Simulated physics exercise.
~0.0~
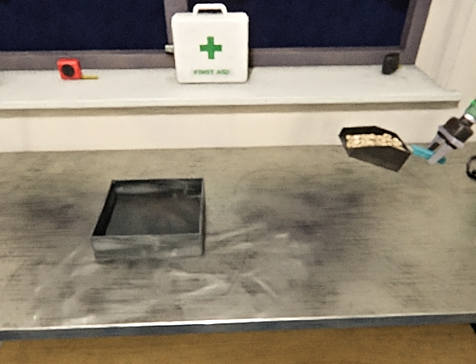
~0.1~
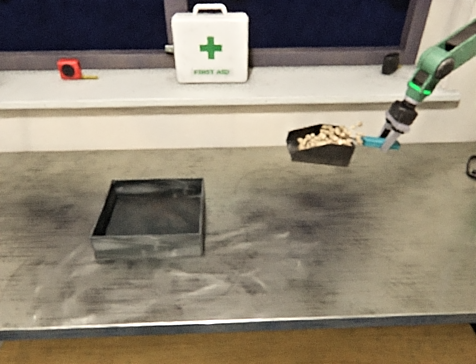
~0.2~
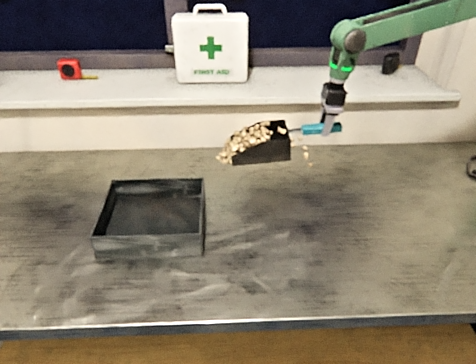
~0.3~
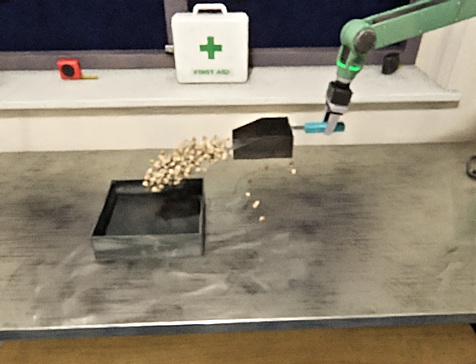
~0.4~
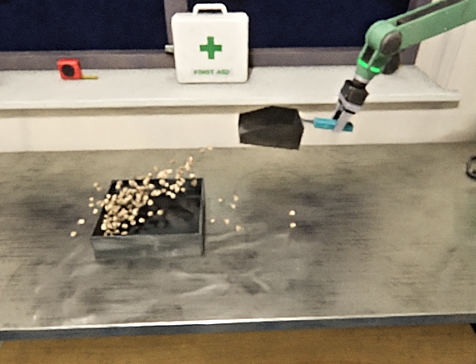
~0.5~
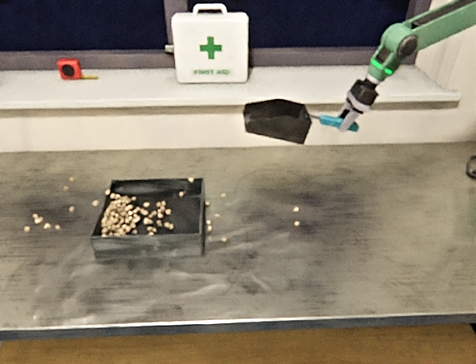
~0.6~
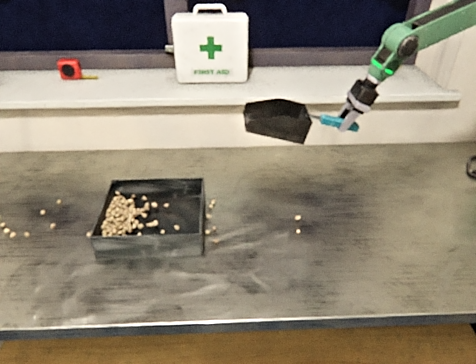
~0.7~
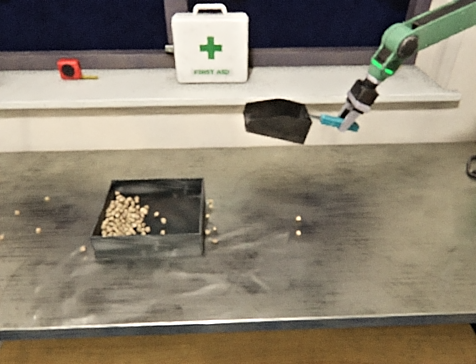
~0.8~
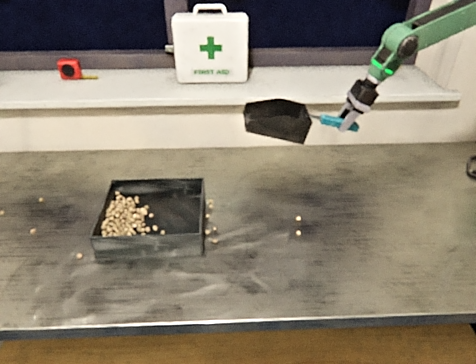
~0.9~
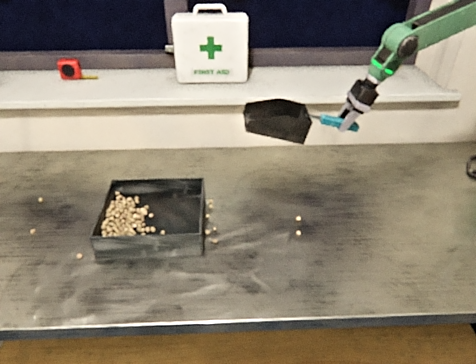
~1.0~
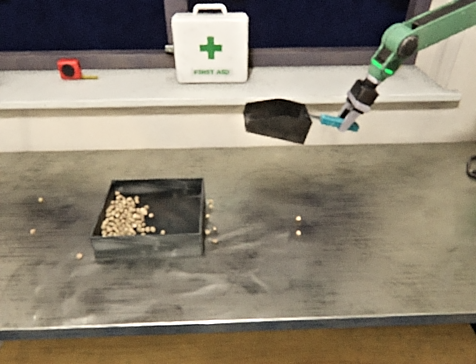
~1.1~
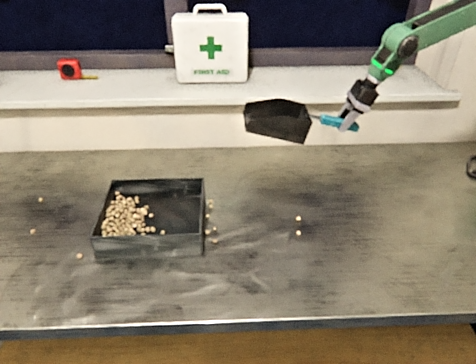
The clip opens on a green robot arm holding a dark scoop heaped with pale pebbles, to the right of an open black box on a worn grey table, with a first aid case on the ledge behind. The arm swings the scoop left and stops short of the box. The pebbles slide over the front and fly left in a stream, while a few drop beneath the scoop. The arm draws back slightly to the right as the pebbles shower into the box. Several scatter across the table, and most end piled in the box's left side beneath the still scoop.
